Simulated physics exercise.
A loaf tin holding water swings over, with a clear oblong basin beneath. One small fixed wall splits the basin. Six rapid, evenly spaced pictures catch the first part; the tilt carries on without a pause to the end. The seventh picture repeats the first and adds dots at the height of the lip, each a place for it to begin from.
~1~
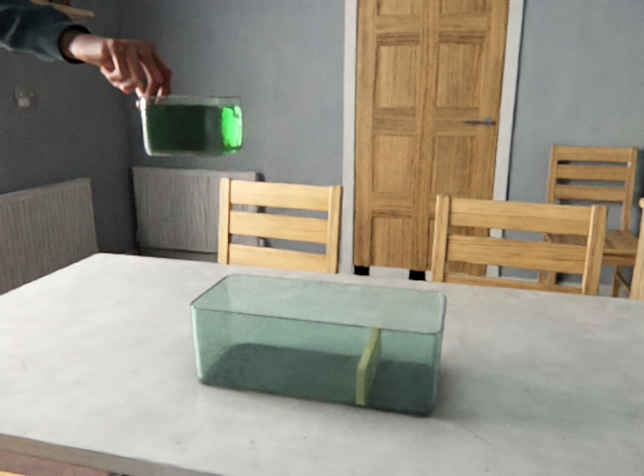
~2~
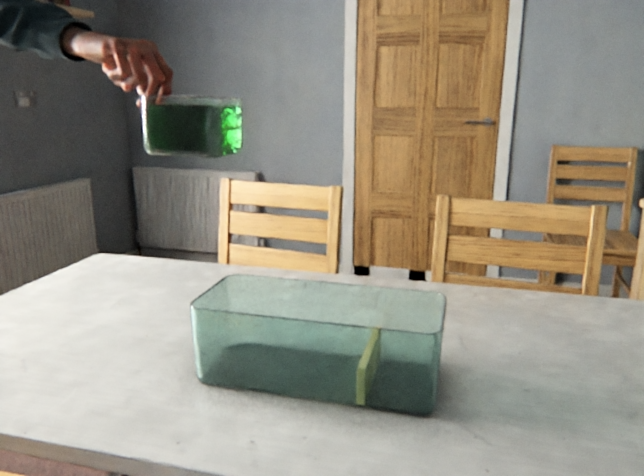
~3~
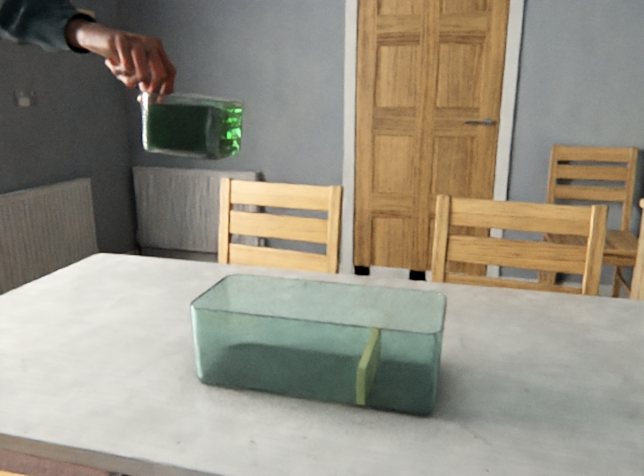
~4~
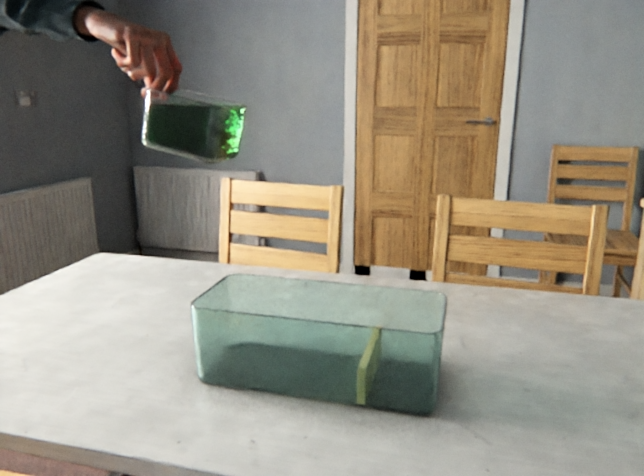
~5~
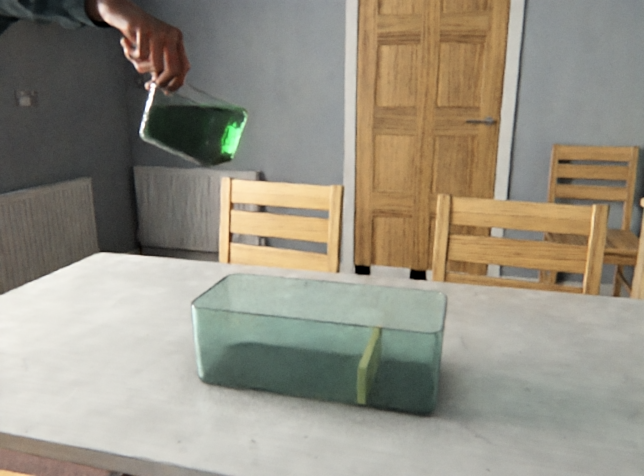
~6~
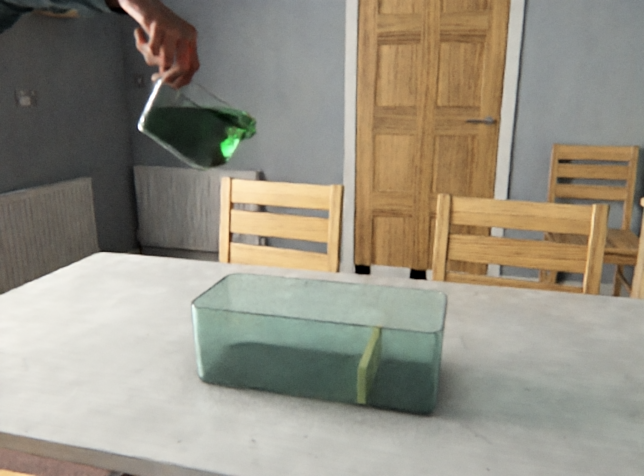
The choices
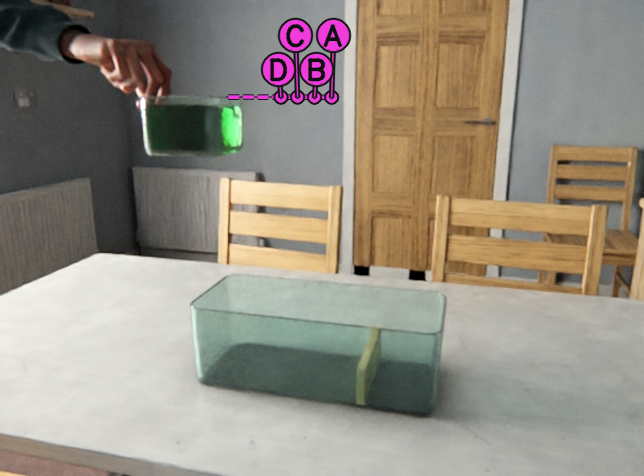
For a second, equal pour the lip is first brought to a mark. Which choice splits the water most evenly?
Spot C.
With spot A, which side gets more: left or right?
The right side.
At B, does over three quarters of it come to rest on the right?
No, it does not.
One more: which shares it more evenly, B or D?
The answer is B.
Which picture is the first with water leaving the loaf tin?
In picture 5.
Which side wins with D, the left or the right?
More ends on the left.
In magenta, A at (331, 97); B at (314, 97); C at (297, 97); D at (280, 97).
For spot A, about 20 % ends left of the wall and 78 % right of it; 3 % is lost outside.
For spot B, about 30 % ends left of the wall and 68 % right of it.
For spot C, about 45 % ends left of the wall and 54 % right of it.
For spot D, about 83 % ends left of the wall and 14 % right of it; 3 % is lost outside.
